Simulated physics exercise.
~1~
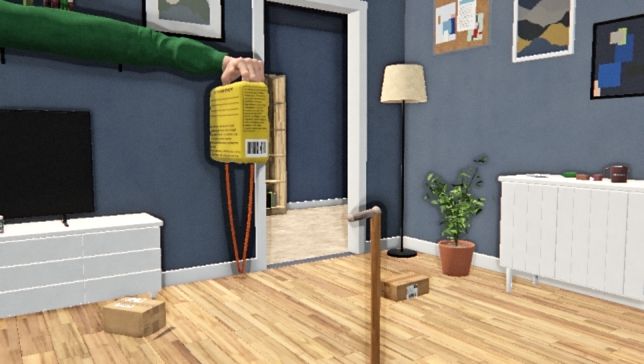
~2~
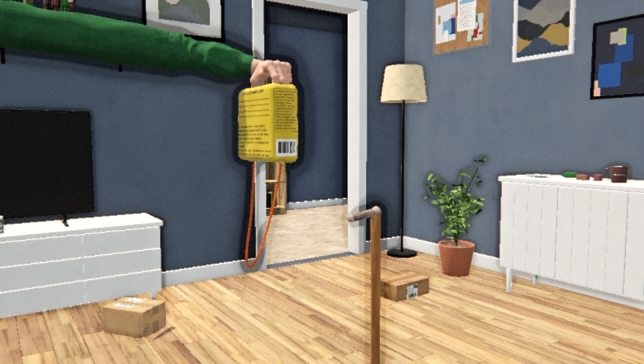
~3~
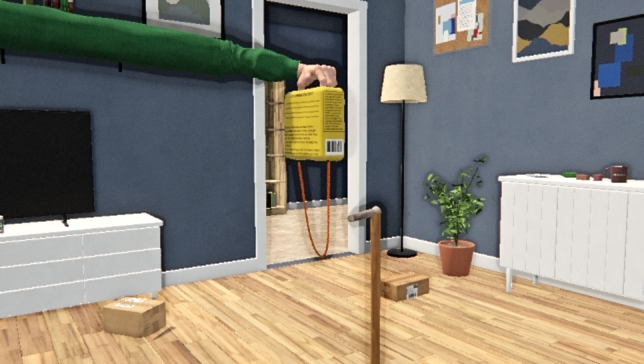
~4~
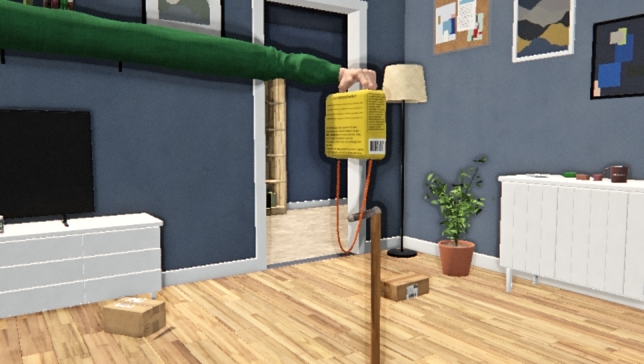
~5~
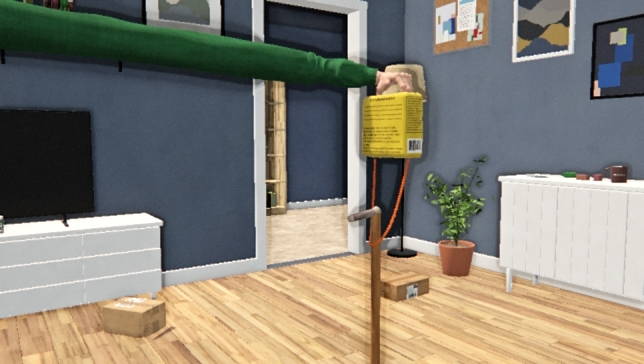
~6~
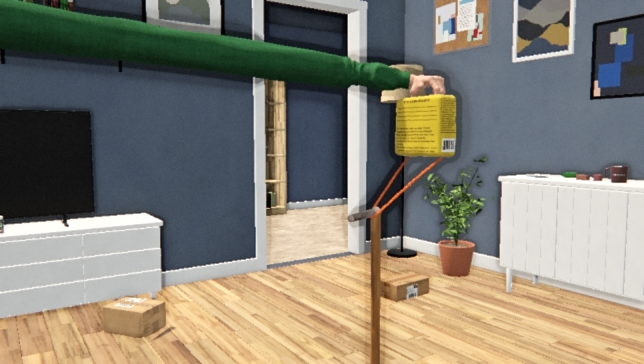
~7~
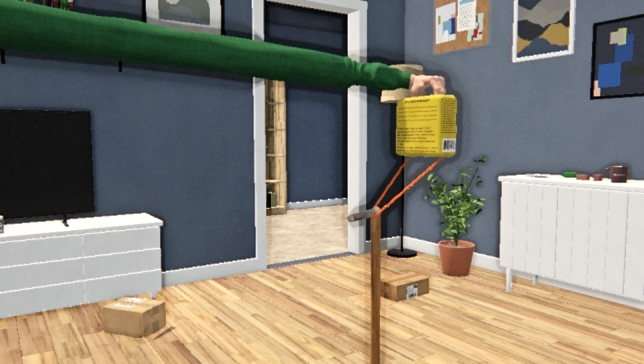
A yellow bag held by a hand moves right until its loop catches on the post.
